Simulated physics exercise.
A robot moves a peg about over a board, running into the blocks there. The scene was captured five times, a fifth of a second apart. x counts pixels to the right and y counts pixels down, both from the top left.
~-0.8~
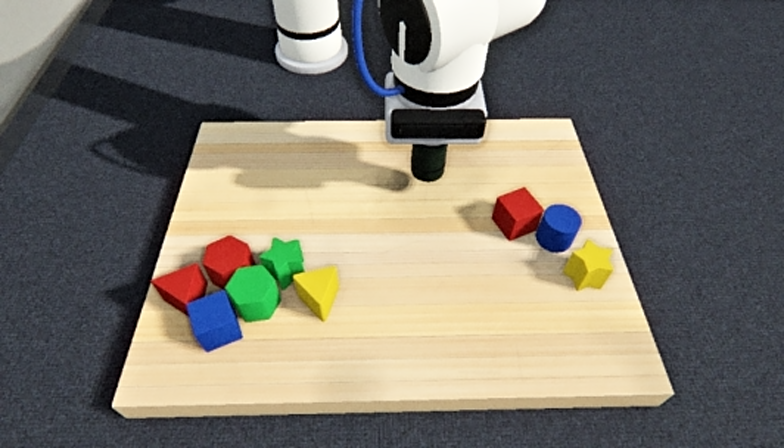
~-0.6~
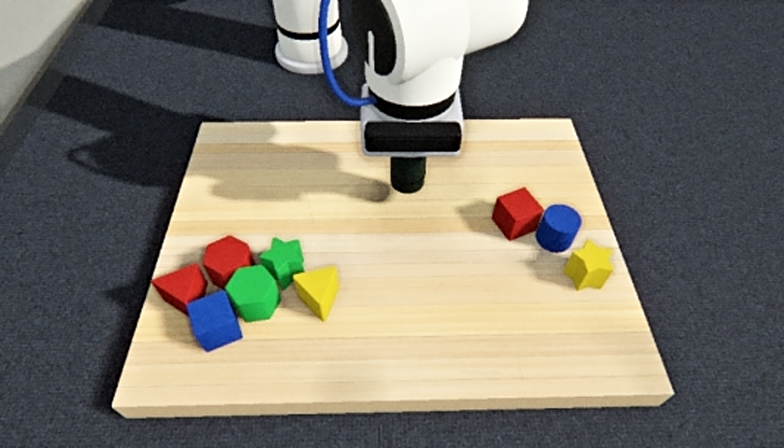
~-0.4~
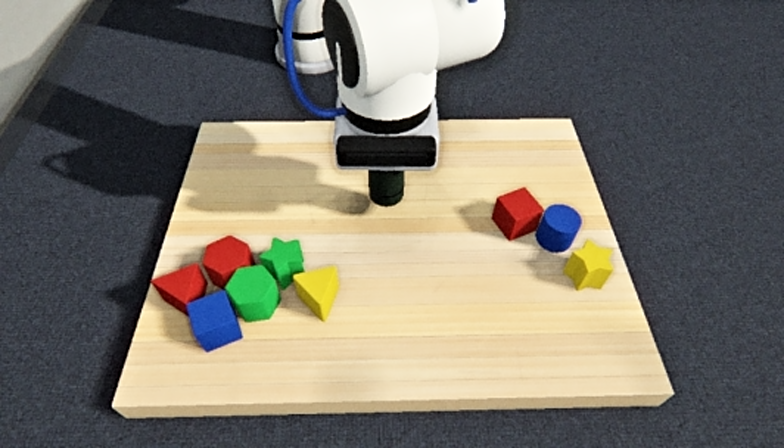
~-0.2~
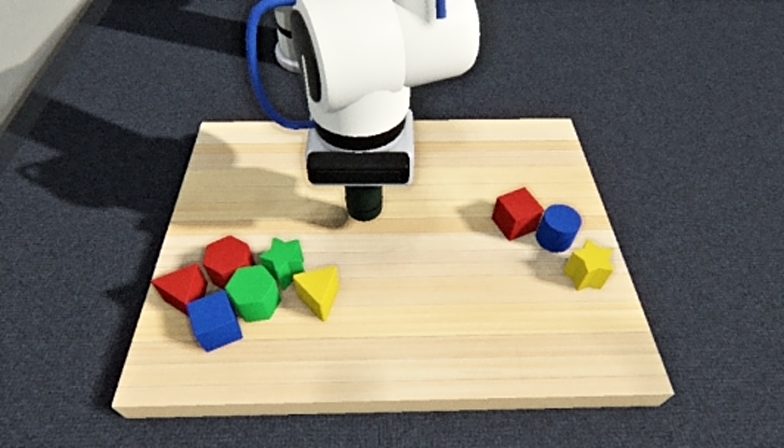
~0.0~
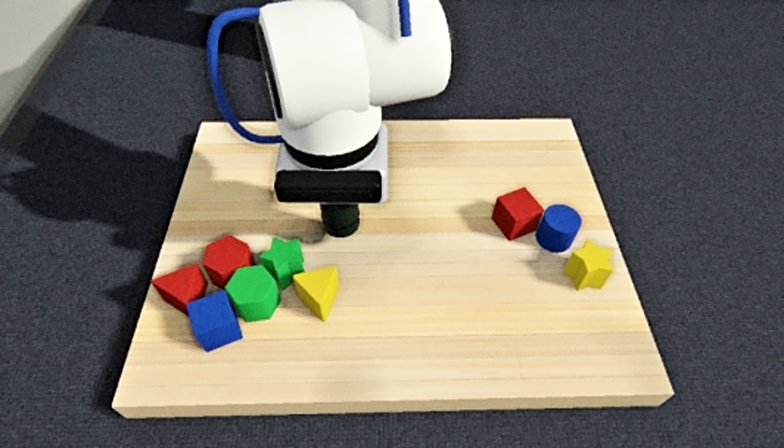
On a wooden board, a robot arm moves its peg left and nearer while coloured blocks stay still.
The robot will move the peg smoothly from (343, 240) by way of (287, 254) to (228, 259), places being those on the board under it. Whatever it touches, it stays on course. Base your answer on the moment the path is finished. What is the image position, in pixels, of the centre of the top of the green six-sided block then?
It will likely be found at (235, 305).
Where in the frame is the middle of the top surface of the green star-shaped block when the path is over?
I think it will end close to (237, 266).
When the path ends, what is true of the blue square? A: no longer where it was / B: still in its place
Answer: A.
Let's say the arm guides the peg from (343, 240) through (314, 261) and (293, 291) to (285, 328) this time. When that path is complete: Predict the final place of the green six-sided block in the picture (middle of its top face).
Somewhere near (202, 321).
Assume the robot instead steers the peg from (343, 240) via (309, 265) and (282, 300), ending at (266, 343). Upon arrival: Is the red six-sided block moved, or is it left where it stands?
When the path is over, the red six-sided block has left its spot.
What follows on the original path. One third of the way, peg at (302, 235); green star-shaped block at (273, 257).
Two thirds of the way, peg at (262, 241); red triangular piece at (170, 282), turned 30° anticlockwise; blue square at (194, 328), turned 15° anticlockwise; red six-sided block at (203, 258), turned 25° clockwise; green six-sided block at (234, 303); green star-shaped block at (244, 267), turned 50° anticlockwise.
At the end, peg at (221, 243); red triangular piece at (157, 290), turned 45° anticlockwise; blue square at (194, 328), turned 10° anticlockwise; red six-sided block at (185, 263), turned 20° clockwise; green six-sided block at (235, 305); green star-shaped block at (237, 266), turned 95° anticlockwise.
